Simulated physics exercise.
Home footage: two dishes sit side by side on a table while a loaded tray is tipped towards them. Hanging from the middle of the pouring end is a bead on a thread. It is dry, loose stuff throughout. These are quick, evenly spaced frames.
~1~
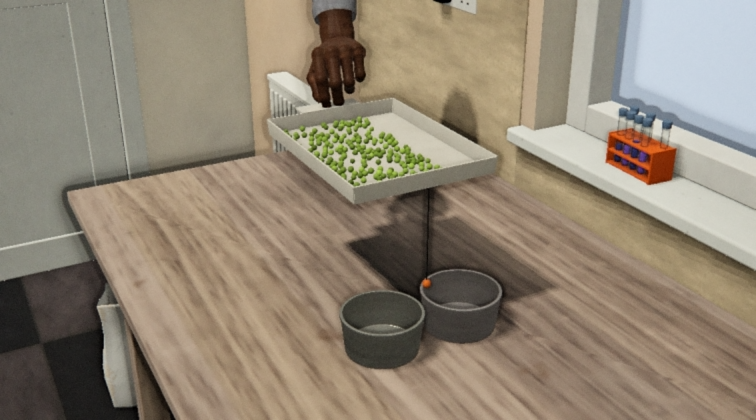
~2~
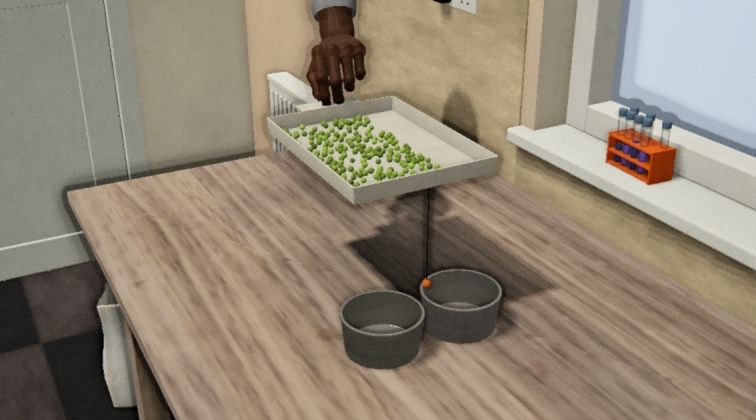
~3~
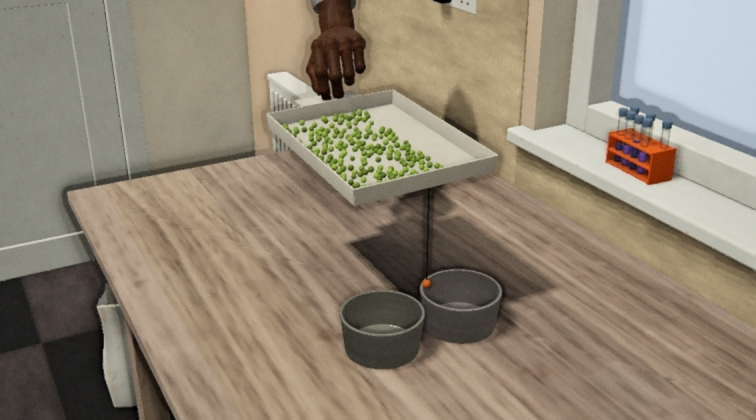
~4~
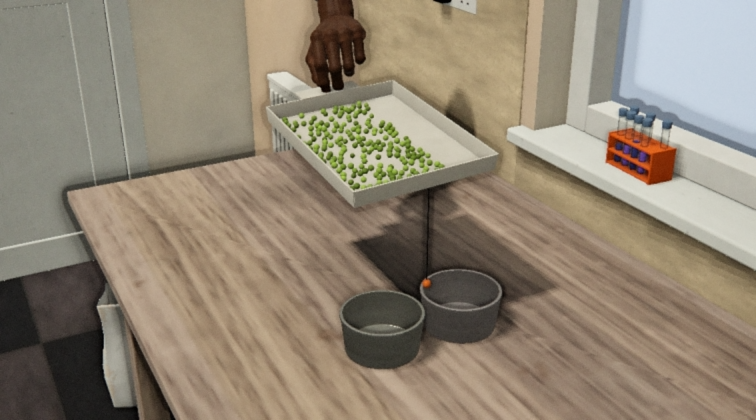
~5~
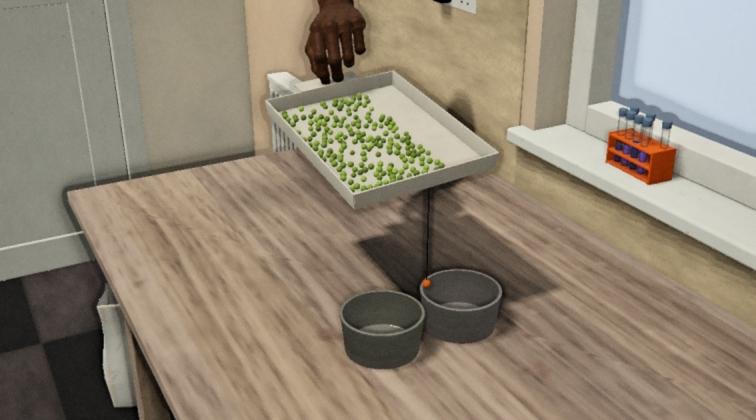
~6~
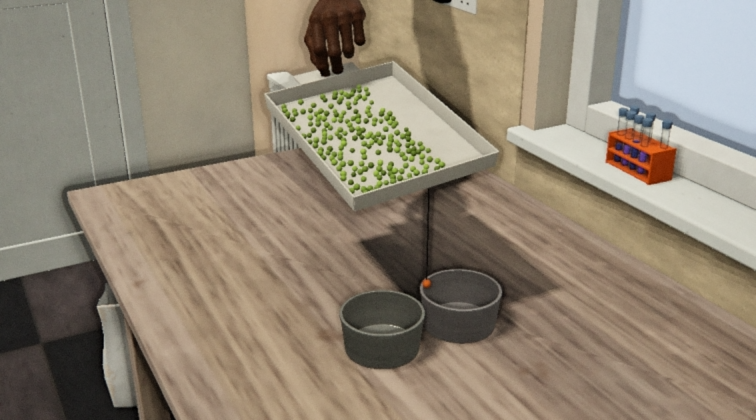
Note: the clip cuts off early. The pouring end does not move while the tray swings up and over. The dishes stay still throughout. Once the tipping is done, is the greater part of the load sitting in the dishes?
The greater share ends up in the dishes.
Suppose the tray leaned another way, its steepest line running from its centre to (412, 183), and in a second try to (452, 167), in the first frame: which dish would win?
Outcome by order - one: Left side; two: Right side.
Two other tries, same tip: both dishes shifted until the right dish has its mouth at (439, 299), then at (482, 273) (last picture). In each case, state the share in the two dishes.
About 90 per cent, then about 10 per cent.
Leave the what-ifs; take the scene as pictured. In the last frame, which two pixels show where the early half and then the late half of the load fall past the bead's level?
The early half goes through (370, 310), the late half through (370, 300).
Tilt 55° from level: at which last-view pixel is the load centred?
Near the pixel (368, 174).
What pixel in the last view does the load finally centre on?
Once nothing moves, the middle sits near (379, 345).
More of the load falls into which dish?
The one to the left.
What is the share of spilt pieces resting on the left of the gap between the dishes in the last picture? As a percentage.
I'd guess close to 80 %.
Shortly afterwards, tray tipped steeply; all but a few on the tray; only a few in the air.
Next, tray tipped right over; all but a few on the tray; only a few in the left dish; only a few outside both.
Some moments later, tray tipped past a quarter turn; the bulk in the left dish; a little outside both.
In the end, tray tipped past a quarter turn; the bulk in the left dish; none at all in the right dish; near a quarter outside both.
